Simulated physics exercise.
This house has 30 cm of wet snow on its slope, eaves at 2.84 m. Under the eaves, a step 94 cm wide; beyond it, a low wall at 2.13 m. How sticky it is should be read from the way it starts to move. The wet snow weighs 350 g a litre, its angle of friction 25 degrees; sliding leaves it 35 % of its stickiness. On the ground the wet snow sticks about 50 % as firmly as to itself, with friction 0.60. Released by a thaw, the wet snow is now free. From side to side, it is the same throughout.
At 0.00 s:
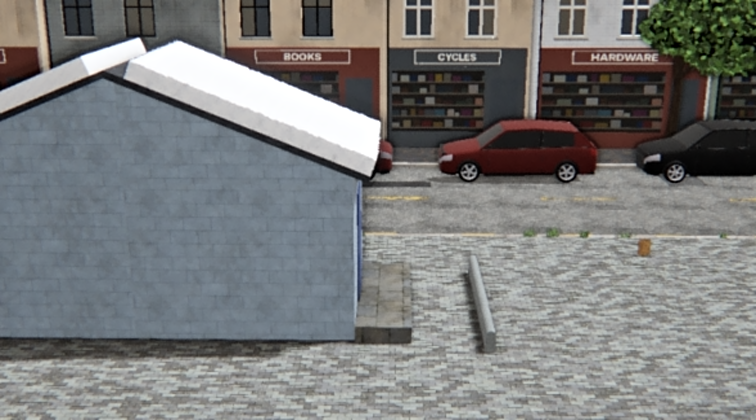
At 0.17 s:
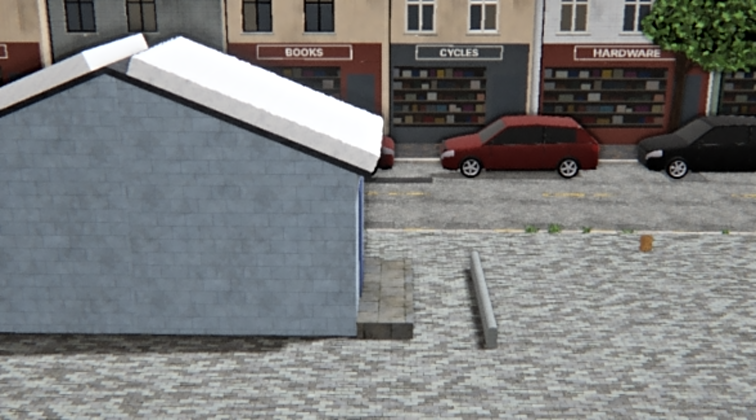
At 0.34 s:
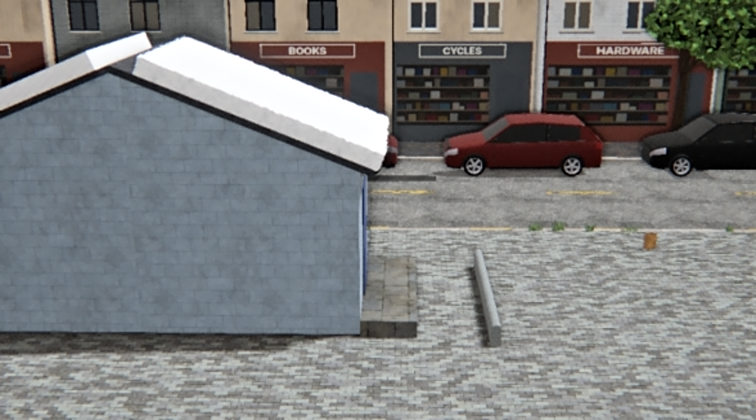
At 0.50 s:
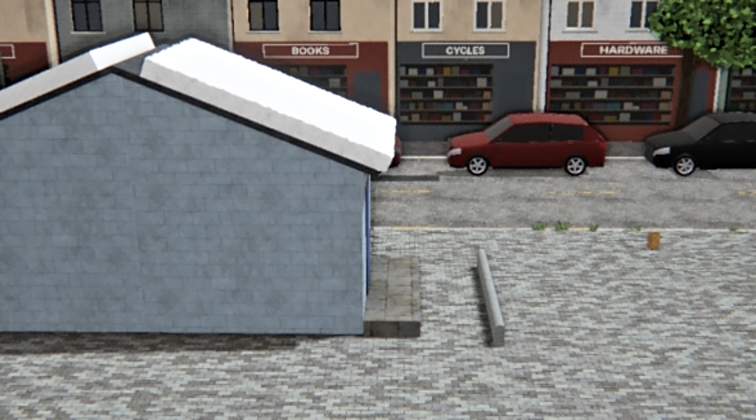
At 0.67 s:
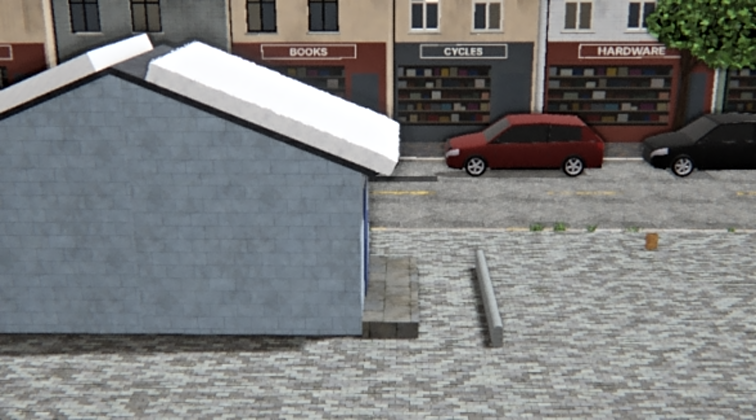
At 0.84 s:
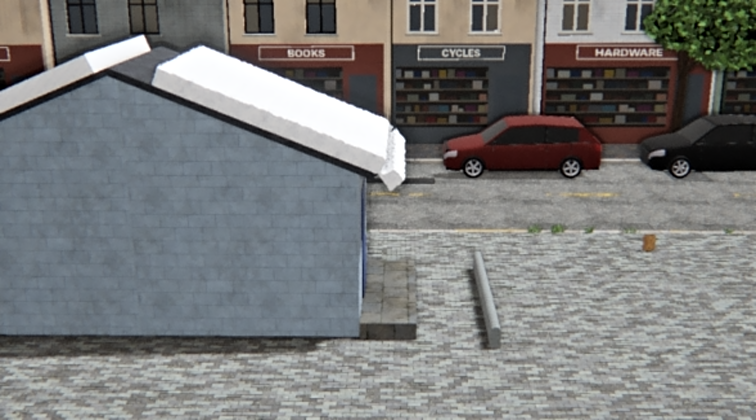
To begin with, a thick white layer of snow covers the right slope of a blue-grey house, across the street from shops and parked cars. The snow slides slowly down to the right in one piece, baring a dark strip near the ridge, and then its lower edge cracks and tilts downward past the eaves.
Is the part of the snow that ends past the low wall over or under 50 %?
Lower than 50 %.
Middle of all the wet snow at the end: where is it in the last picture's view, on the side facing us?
It sits close to (501, 328).
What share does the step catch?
Near 1 %.
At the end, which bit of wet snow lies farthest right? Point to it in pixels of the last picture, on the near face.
It sits close to (625, 341) in the last picture.
After 1.23 s, 92 % is still on the roof and 0 % is past the low wall.
After 1.68 s, 73 % is still on the roof and 0 % is past the low wall.
After 2.14 s, 49 % is still on the roof and 0 % is past the low wall.
After 2.60 s, 13 % is still on the roof and 5 % is past the low wall.
After 4.10 s, at the end, none is still on the roof and 43 % is past the low wall.
